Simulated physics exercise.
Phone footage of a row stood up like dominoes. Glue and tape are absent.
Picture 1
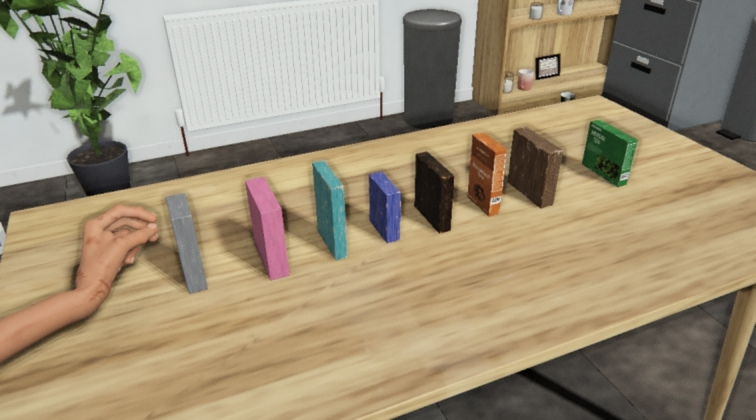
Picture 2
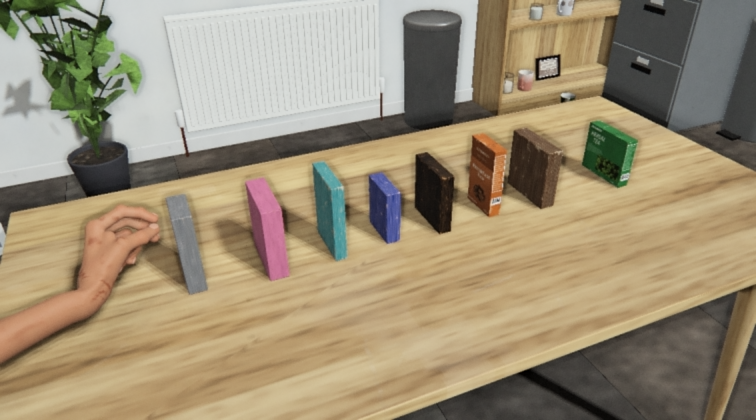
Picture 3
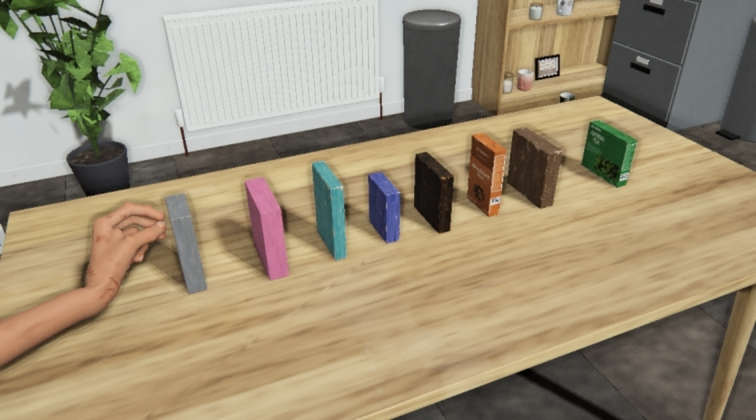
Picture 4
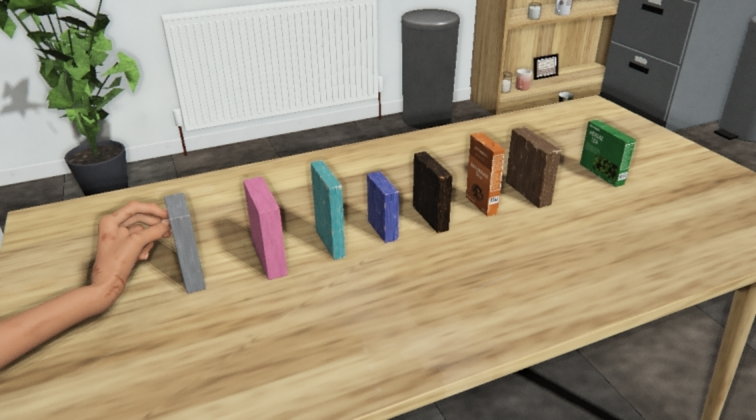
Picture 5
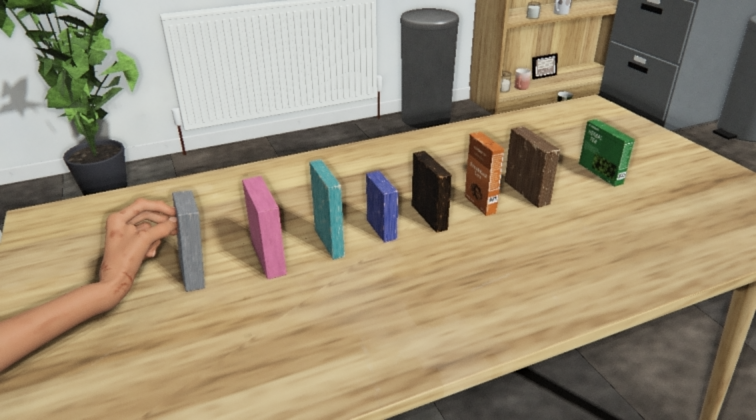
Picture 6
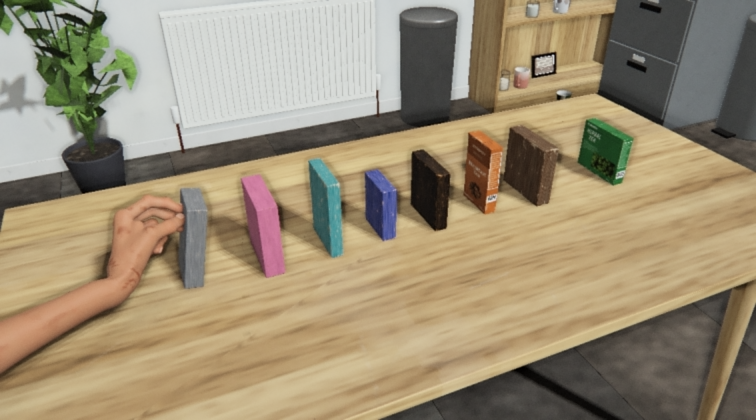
On a wooden table in a room with a radiator and a potted plant, eight upright blocks and boxes stand in a spaced row. A hand at the left moves right to the grey board and pushes its upper part, tilting it slightly toward the pink block while the others stay standing.
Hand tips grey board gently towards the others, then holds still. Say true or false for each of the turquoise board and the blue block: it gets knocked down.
Turquoise board - true; blue block - true.
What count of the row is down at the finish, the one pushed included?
7.
Then, 0.50 s after the last picture, grey board 82° over; turquoise board tipped 28° from how it was near (345, 205); pink block tipped 59° from how it was.
Then, 0.80 s after the last picture, grey board 90° over; turquoise board tipped 72° from how it was near (377, 214); blue block on its side near (411, 215); pink block on its side.
Then, 1.00 s after the last picture, grey board 90° over; turquoise board tipped 72° from how it was near (377, 214); blue block on its side near (411, 214); brown block on its side.
At rest, tipped over on the table, brown block, blue block, turquoise board, pink block, orange packet and black block. Seen from the same camera at the end, turquoise board near (378, 214), blue block near (412, 214).
